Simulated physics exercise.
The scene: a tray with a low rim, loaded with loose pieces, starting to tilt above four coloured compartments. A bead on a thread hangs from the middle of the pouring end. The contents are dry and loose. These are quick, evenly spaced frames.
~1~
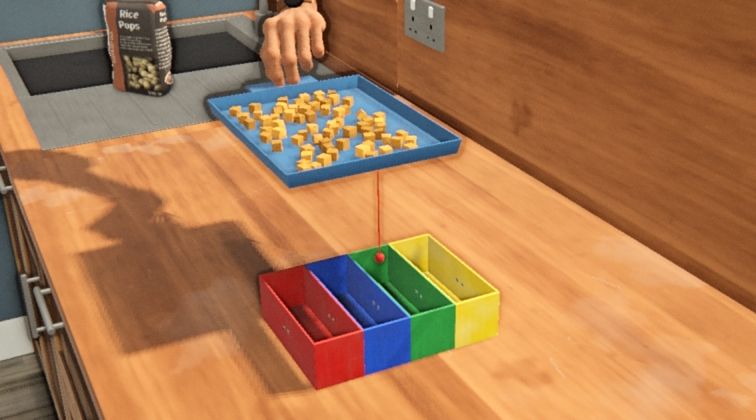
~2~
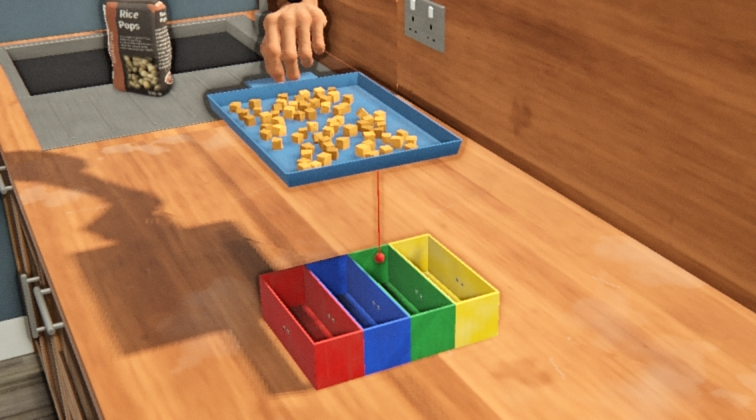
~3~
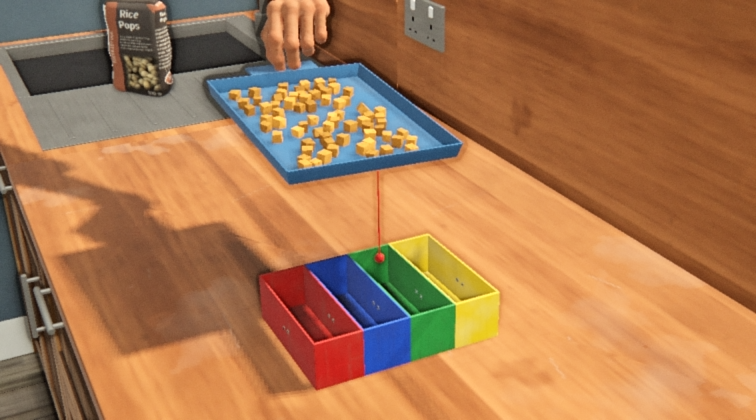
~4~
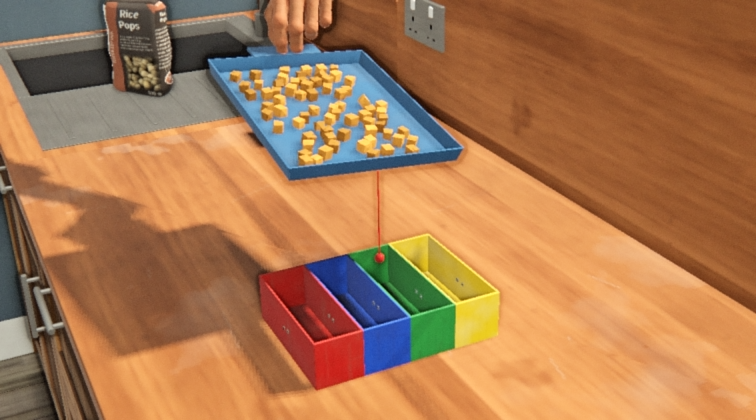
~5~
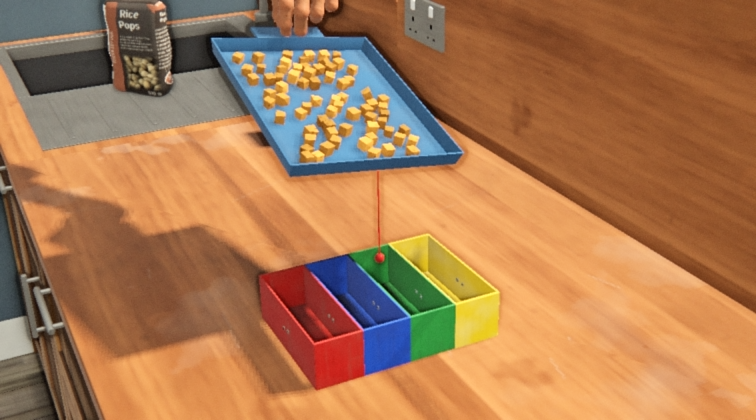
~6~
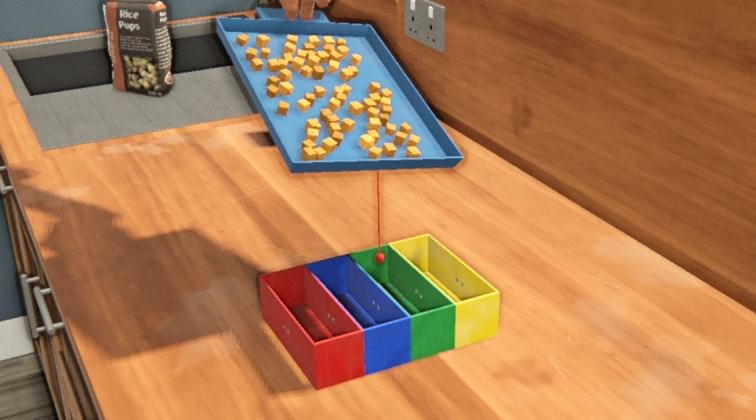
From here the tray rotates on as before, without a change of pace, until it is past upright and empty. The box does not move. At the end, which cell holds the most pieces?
The yellow cell gets the most.
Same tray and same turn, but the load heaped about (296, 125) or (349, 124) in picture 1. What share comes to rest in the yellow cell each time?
Near 40 % and 40 %.
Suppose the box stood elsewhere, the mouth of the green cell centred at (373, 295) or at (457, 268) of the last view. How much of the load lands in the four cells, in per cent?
First some 30, then 100 per cent.
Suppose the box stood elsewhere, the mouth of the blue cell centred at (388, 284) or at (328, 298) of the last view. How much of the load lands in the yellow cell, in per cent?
About 40 and 40 per cent.
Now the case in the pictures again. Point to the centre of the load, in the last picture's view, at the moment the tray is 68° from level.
Near (413, 137).
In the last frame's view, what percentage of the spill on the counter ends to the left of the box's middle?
Near 0 %.
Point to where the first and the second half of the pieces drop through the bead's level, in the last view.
First near (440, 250), later near (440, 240).
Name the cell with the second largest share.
Second comes green.
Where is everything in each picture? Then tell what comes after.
Corners of the pouring end at (289, 173) and (457, 138), level; middle of the load at (331, 126), croutons; bead on its thread at (379, 258); red cell at (339, 356); blue cell at (387, 342); green cell at (433, 328); yellow cell at (477, 316), in the first frame.
Corners of the pouring end at (289, 172) and (457, 139), level; middle of the load at (331, 124), in the second frame.
Corners of the pouring end at (290, 169) and (458, 142), tipped barely, lowest at the right corner; middle of the load at (332, 118), in the third frame.
Corners of the pouring end at (291, 166) and (459, 146), tipped a little, lowest at the right corner; middle of the load at (333, 110), in the fourth frame.
Corners of the pouring end at (293, 163) and (459, 151), tipped clearly, lowest at the right corner; middle of the load at (335, 101), in the fifth frame.
Corners of the pouring end at (295, 160) and (459, 155), tipped clearly, lowest at the right corner; middle of the load at (338, 93), a small part on the move; red cell at (339, 356); blue cell at (387, 342); green cell at (433, 328); yellow cell at (477, 316), in the sixth frame.
Soon after the last picture, tray tipped steeply; nearly all on the tray; a stray few falling or outside the box.
A little later, tray tipped past a quarter turn; about two thirds on the tray; a small part in the yellow cell; a small part in the green cell; about a quarter falling or outside the box.
Later still, tray tipped past a quarter turn; about half in the yellow cell; about a quarter in the green cell; about a third falling or outside the box.
At rest, tray tipped past a quarter turn; about half in the yellow cell; about a quarter in the green cell; none in the red cell; none in the blue cell; about a third outside the box.
